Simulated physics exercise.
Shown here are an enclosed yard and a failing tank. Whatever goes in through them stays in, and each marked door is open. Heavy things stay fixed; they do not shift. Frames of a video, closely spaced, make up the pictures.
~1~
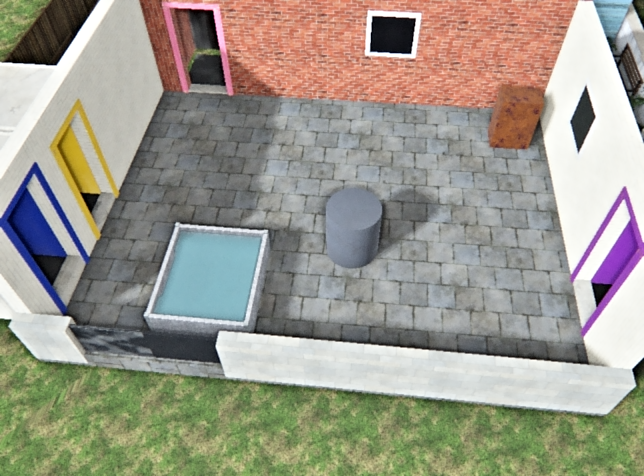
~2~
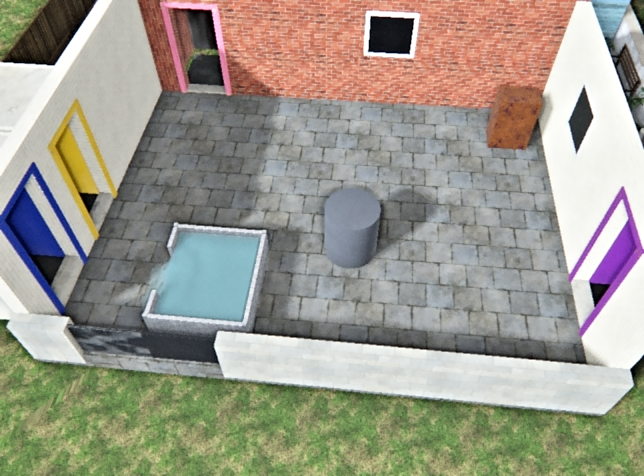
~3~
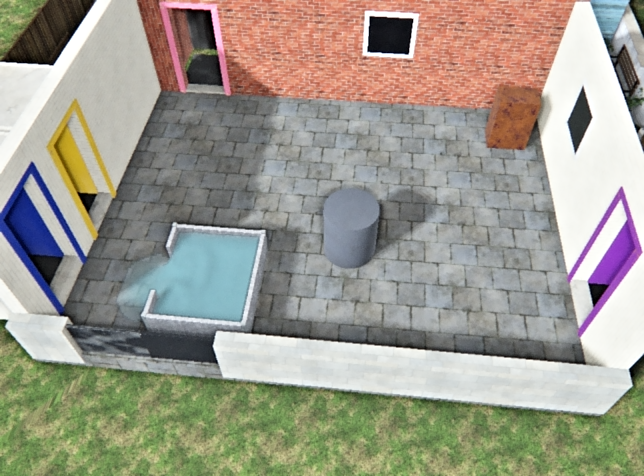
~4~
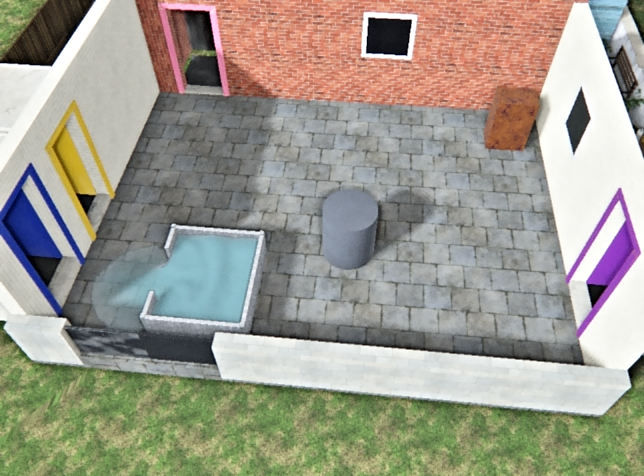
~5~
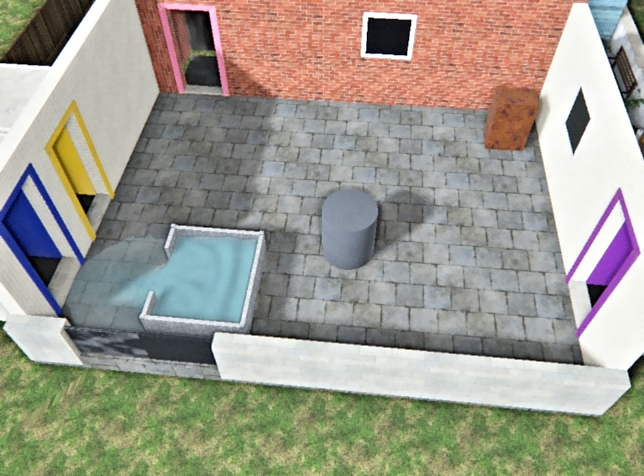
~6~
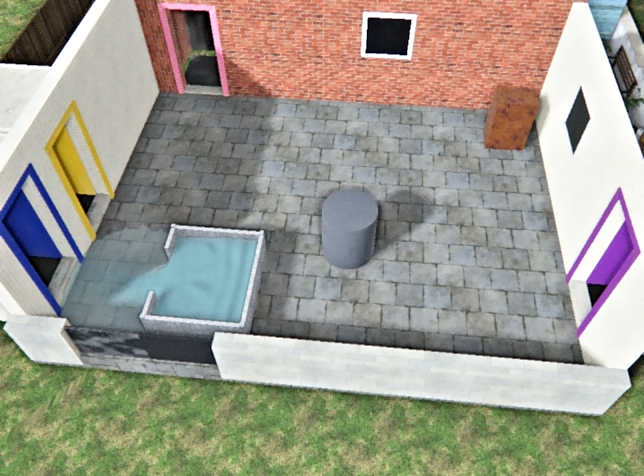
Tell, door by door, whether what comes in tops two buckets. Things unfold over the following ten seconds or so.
One by one: The pink door sees more than two buckets come in, the purple door sees no more than two buckets come in, the blue door sees no more than two buckets come in, the yellow door sees no more than two buckets come in.
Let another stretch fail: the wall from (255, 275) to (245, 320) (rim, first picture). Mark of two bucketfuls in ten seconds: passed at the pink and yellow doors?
Lab note: Pink door below the mark, yellow door below the mark.
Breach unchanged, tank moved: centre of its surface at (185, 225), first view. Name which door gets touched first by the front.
I say the yellow door.
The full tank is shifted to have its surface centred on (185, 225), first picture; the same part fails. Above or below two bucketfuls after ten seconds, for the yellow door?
As far as I can tell, the yellow door gets swamped.
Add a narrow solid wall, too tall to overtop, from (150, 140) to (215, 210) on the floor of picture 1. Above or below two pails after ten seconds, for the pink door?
My guess is that the pink one stays within limits.
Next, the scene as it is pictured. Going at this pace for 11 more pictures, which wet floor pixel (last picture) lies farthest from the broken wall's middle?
I'd say near (141, 134).
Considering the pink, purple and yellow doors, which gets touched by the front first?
Looks like the yellow one.
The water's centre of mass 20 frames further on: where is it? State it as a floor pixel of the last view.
The water's middle lies around (161, 264).
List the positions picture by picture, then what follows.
In the first frame, still water in the water tank at (210, 274).
In the second frame, water pours out at (169, 281) and has run to a hidden place.
In the third frame, water pours out at (168, 282) and has run to (122, 301).
In the fourth frame, water pours out at (166, 283) and has run to (97, 288).
In the fifth frame, the front is at (69, 295), out from the gap at (166, 283).
In the sixth frame, water pours out at (166, 282) and has run to (58, 320).
A moment on, water covers 10 % of the floor; the pink door not reached, the purple door not reached, the blue door under two buckets in, the yellow door wet at the sill, nothing in.
Next, water covers 10 % of the floor; the pink door not reached, the purple door not reached, the blue door under two buckets in, the yellow door wet at the sill, nothing in.
Then, water covers 25 % of the floor; the pink door wet at the sill, nothing in, the purple door not reached, the blue door under two buckets in, the yellow door wet at the sill, nothing in.
Later, water covers 35 % of the floor; the pink door over two buckets in, the purple door not reached, the blue door under two buckets in, the yellow door wet at the sill, nothing in.
In the end, water covers 40 % of the floor; the pink door over two buckets in, the purple door not reached, the blue door under two buckets in, the yellow door wet at the sill, nothing in.
